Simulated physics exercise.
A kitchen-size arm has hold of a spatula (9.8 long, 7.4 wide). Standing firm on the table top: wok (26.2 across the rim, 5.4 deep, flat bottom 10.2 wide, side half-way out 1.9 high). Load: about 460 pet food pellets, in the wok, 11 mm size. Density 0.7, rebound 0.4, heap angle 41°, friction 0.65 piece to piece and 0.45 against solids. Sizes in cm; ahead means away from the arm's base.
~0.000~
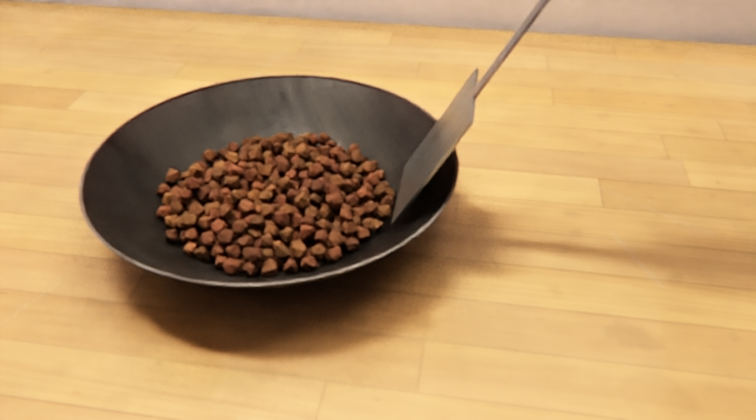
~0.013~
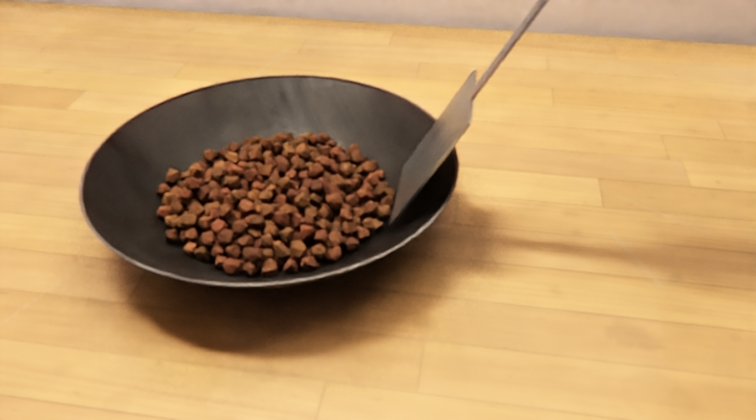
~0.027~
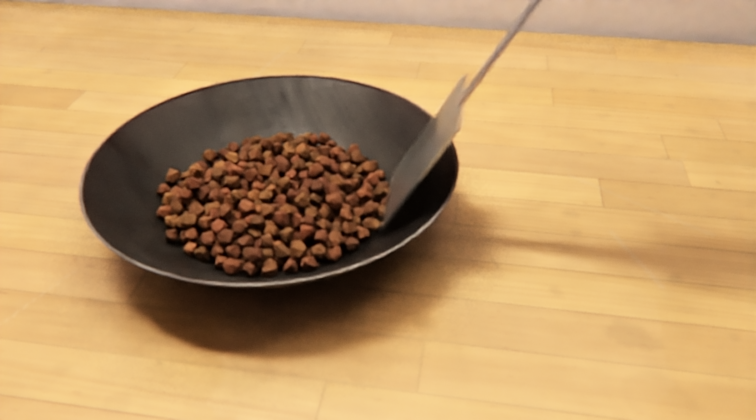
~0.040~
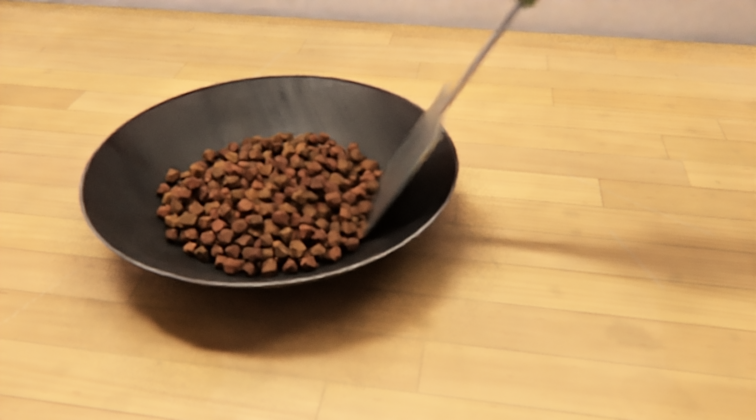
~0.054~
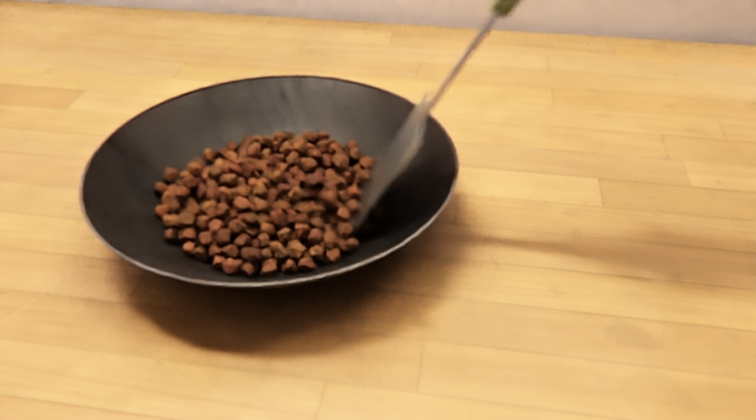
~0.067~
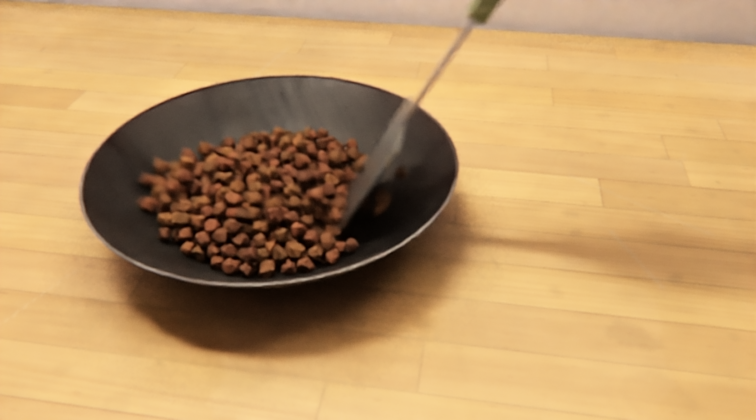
The video shows a dark wok of brown pellets on a wooden table, with a metal spatula resting at its right side; the spatula then moves left into the pile, pushing pellets slightly leftward as a few scatter behind it.
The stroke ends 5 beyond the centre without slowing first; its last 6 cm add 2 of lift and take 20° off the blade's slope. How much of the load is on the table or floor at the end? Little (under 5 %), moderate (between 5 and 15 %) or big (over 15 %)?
On the table or floor the share is moderate, between 5 and 15 %.
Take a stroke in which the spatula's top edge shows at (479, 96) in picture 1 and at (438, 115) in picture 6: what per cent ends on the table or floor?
Some 5 per cent.
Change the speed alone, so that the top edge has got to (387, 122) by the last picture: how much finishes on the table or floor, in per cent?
About 15 per cent.
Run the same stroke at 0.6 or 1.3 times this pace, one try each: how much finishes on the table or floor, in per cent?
About 5 and 20 per cent.
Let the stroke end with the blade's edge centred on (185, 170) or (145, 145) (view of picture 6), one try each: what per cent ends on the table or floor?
Some 35 and 50 per cent.
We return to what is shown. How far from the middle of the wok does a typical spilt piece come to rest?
Roughly 18 cm.
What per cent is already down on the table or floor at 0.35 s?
About 6 per cent.
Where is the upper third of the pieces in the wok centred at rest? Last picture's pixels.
Around (158, 156).
After 0.10 s, sloping 60°, highest piece 7 above the table; 460 in the wok.
After 0.13 s, sloping 53°, highest piece 13 above the table; 457 in the wok, 3 on the blade or in flight.
After 0.35 s, sloping 41°, highest piece 21 above the table; 419 in the wok, 31 on the table or floor, 10 on the blade or in flight.
After 1.40 s, sloping 41°, highest piece 6 above the table; 417 in the wok, 43 on the table or floor.
At rest, 417 in the wok, 43 on the table or floor. That is 9 % on the table or floor.
